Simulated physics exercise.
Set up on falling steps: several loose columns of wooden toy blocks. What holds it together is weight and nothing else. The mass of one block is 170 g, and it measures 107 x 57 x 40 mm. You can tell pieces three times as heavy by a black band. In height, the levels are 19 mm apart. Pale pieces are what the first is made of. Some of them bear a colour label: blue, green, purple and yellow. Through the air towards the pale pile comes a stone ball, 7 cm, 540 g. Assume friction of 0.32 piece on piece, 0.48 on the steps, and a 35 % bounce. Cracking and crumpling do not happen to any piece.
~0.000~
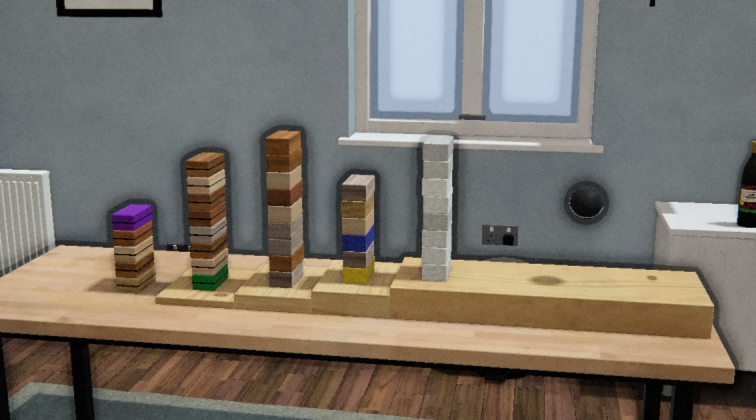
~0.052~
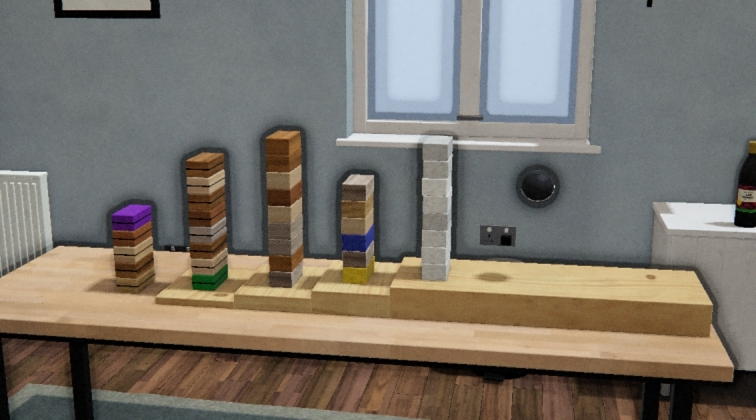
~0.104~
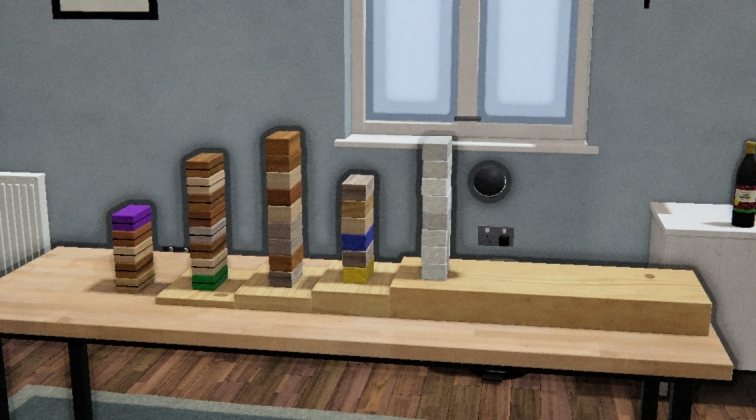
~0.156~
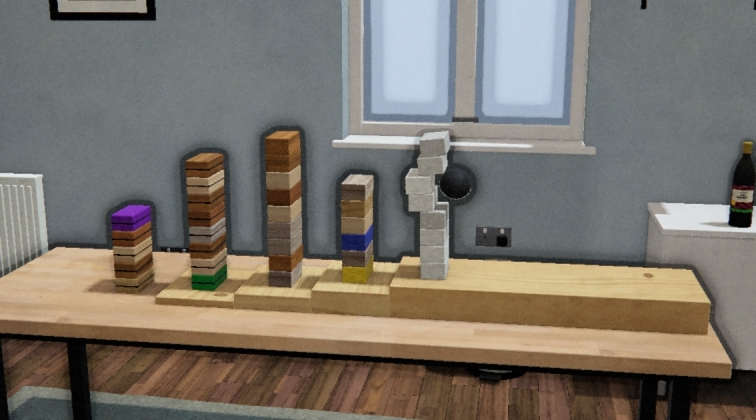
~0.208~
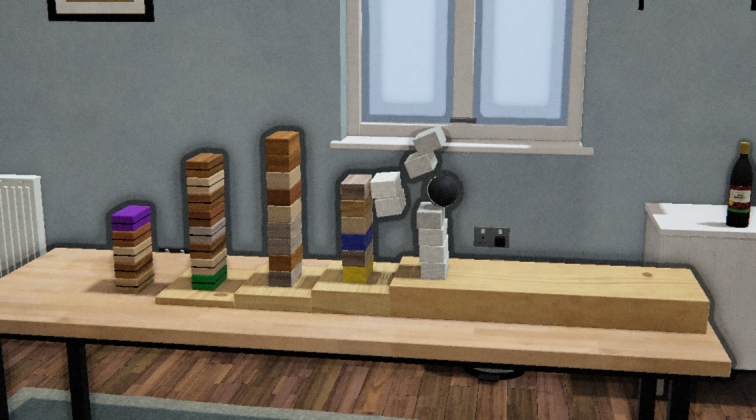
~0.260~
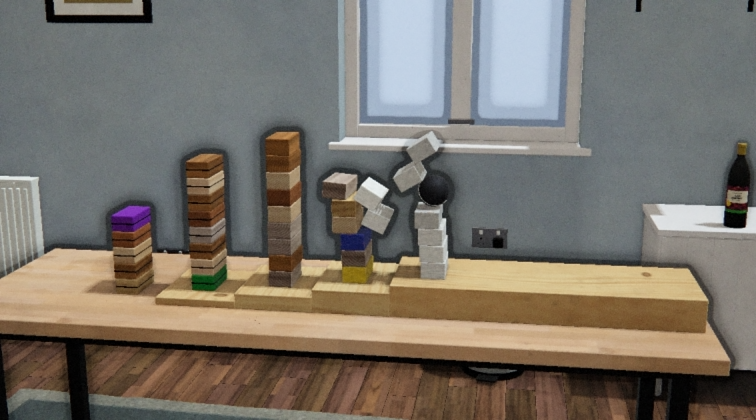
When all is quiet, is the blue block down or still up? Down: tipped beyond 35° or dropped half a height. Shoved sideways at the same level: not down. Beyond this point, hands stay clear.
In the end it goes down.
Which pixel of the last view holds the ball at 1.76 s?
It should be about (415, 314) in pixels.
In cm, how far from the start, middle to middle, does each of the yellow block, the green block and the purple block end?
From start to finish: Yellow 0, green 0, purple 38 centimetres.
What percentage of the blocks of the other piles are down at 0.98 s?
By then, 20 per cent.
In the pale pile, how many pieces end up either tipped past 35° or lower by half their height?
That happens to 4 of them.
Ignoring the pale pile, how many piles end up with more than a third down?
Looks like 4 of them in total.
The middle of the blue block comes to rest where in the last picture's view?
It ends up at about (318, 254) in the last picture.
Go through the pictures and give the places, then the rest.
In the first picture (pixels give the middle of a visible side; the camera moves round a little), ball (587, 203) 27 cm from contact, 2.3 m/s; blue block (354, 244); yellow block (355, 276); purple block (123, 223); none of the others has stirred.
In the second picture, ball (538, 187) 16 cm from contact, 2.1 m/s; blue block (354, 243).
In the third picture, ball (489, 182) 54 mm from contact, 2.1 m/s; blue block (354, 243).
In the fourth picture, ball (455, 185) after contact, 0.6 m/s; blue block (353, 243); none of the others has stirred.
In the fifth picture, ball (442, 191) after contact, 0.6 m/s; blue block (353, 243); none of the others has stirred.
In the sixth picture, ball (433, 191) after contact, 0.4 m/s; blue block (352, 243); yellow block (354, 275); purple block (122, 224); steepest lean 4°, the block at (334, 191); movement in 3 of them.
After 0.98 s, 4 of the pale pile down; 5 of the 28 other blocks down; blue block 46° from how it stood, 24 mm lower.
After 1.76 s, 4 of the pale pile down; 21 of the 28 other blocks down; blue block 55° from how it stood, 48 mm lower; purple block 19° from how it stood.
In the end (2.8 s), 4 of the pale pile down; 25 of the 28 other blocks down; blue block 56° from how it stood, 49 mm lower; purple block upside down; yellow block unmoved. From the last view, middles, blue block near (318, 254), purple block near (12, 272).
